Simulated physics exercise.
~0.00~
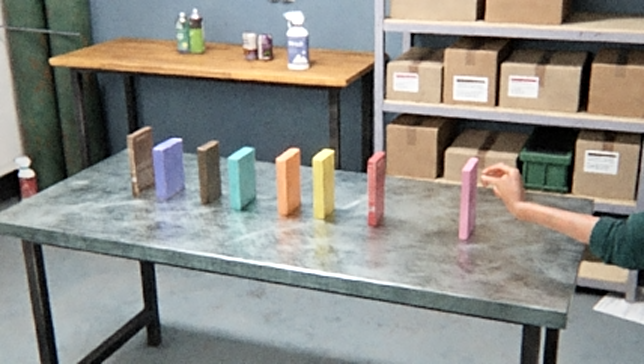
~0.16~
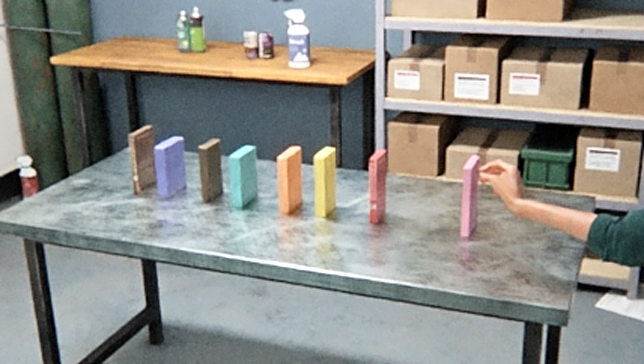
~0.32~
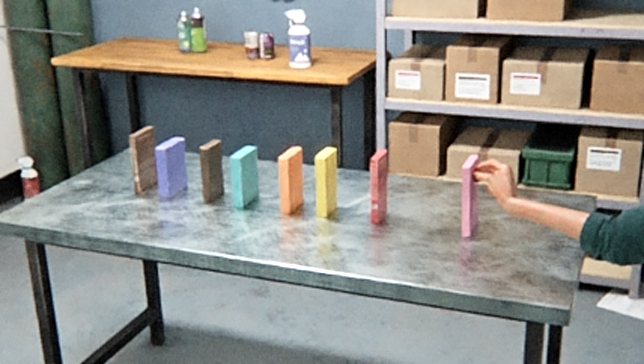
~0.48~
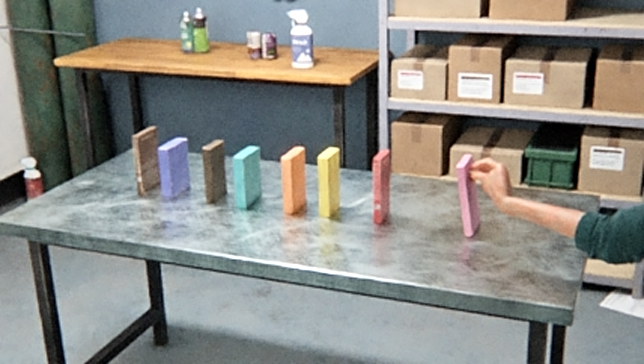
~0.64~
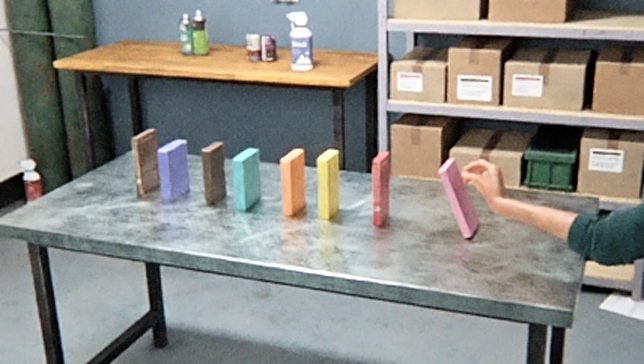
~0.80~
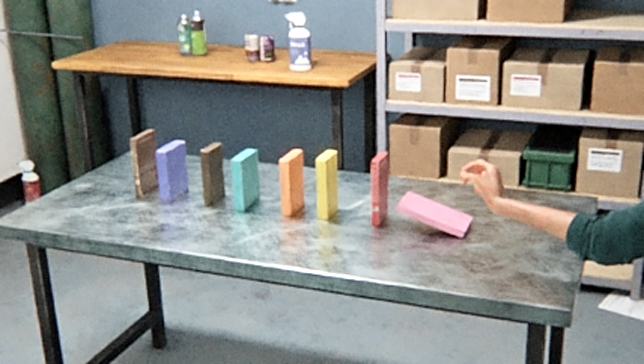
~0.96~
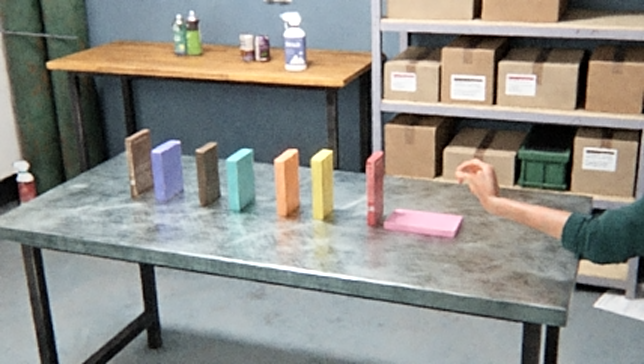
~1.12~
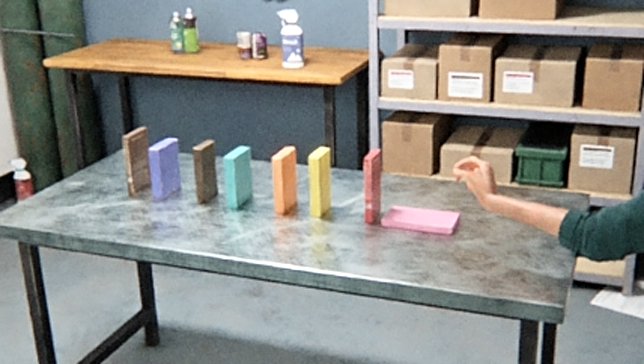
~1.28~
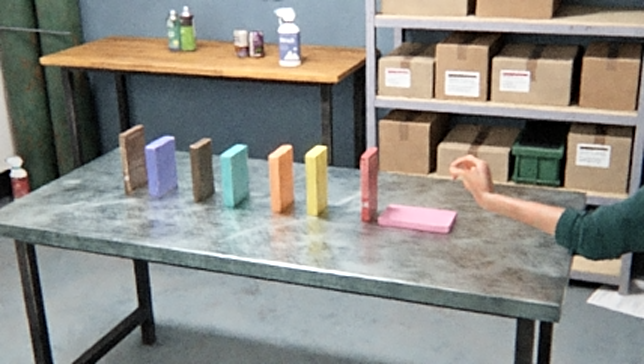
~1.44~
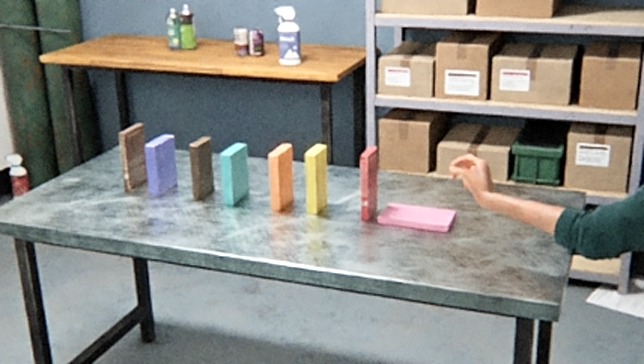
The pink board, nudged by a hand, tips left and lands flat, leaving the others standing.
